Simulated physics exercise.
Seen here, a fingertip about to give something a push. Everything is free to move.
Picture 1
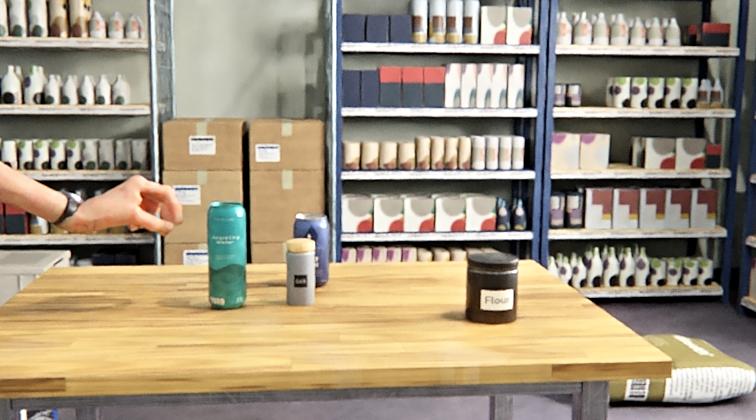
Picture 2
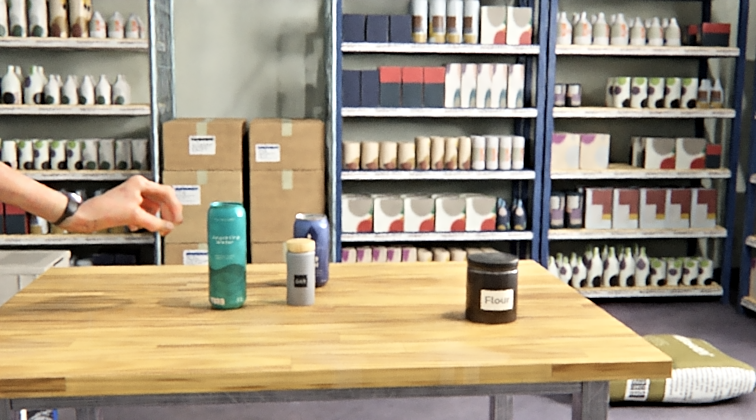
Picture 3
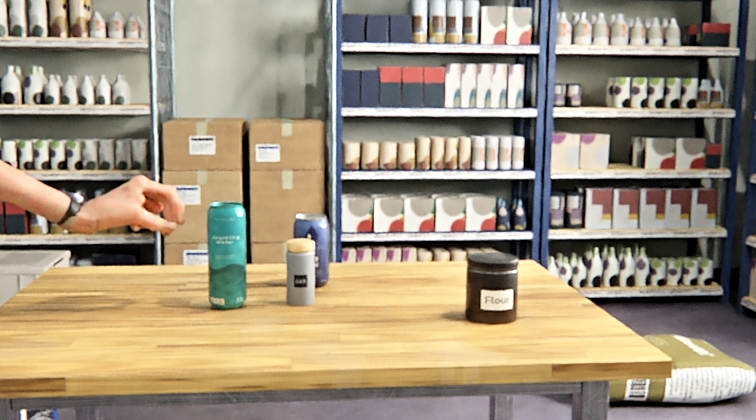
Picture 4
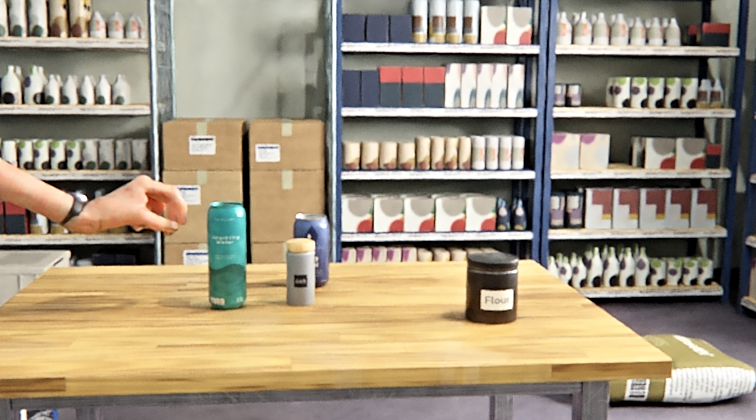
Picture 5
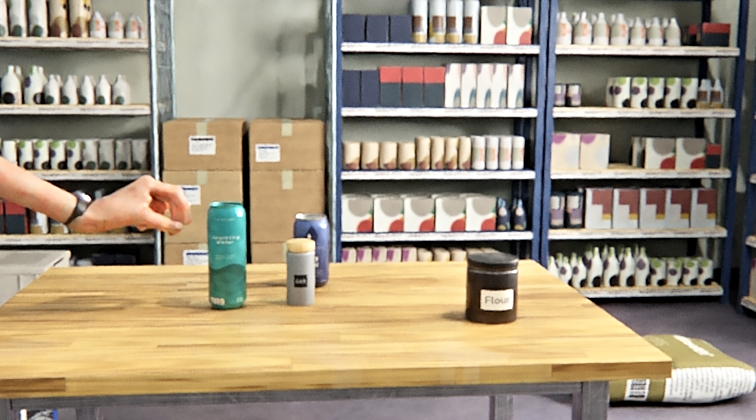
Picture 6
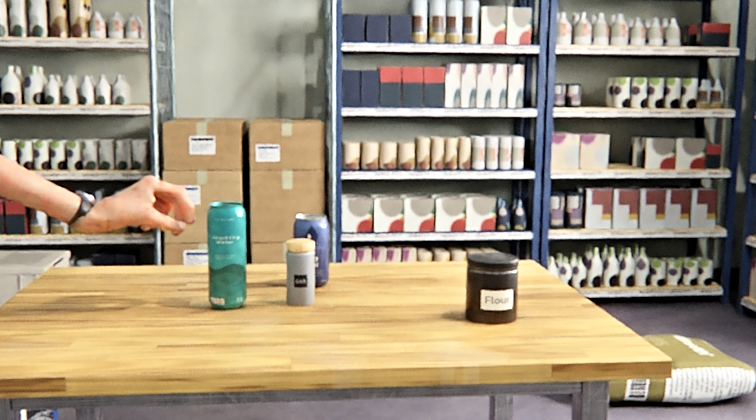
A hand reaching in from the left hovers beside a turquoise can on a wooden table, its fingers shifting slightly, while the can, a small gray container, a dark blue can and a black flour jar stay still.
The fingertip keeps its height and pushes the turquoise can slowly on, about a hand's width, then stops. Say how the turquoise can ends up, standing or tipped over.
The turquoise can tips over.
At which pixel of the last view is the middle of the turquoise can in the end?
At about (279, 303).
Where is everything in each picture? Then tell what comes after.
Turquoise can (227, 256), in the first frame.
Turquoise can (227, 256), in the second frame.
Turquoise can (227, 256), in the third frame.
Turquoise can (227, 256), in the fourth frame.
Turquoise can (227, 256), in the fifth frame.
Turquoise can (227, 256), in the sixth frame.
Then, 1.30 s past the last view, turquoise can rocked 33° from its first pose near (259, 253).
Then, 1.80 s past the last view, turquoise can on its side near (290, 297).
Finally, down or leaning hard on the table, turquoise can. Final places as the last picture's camera would see them, turquoise can near (278, 304).
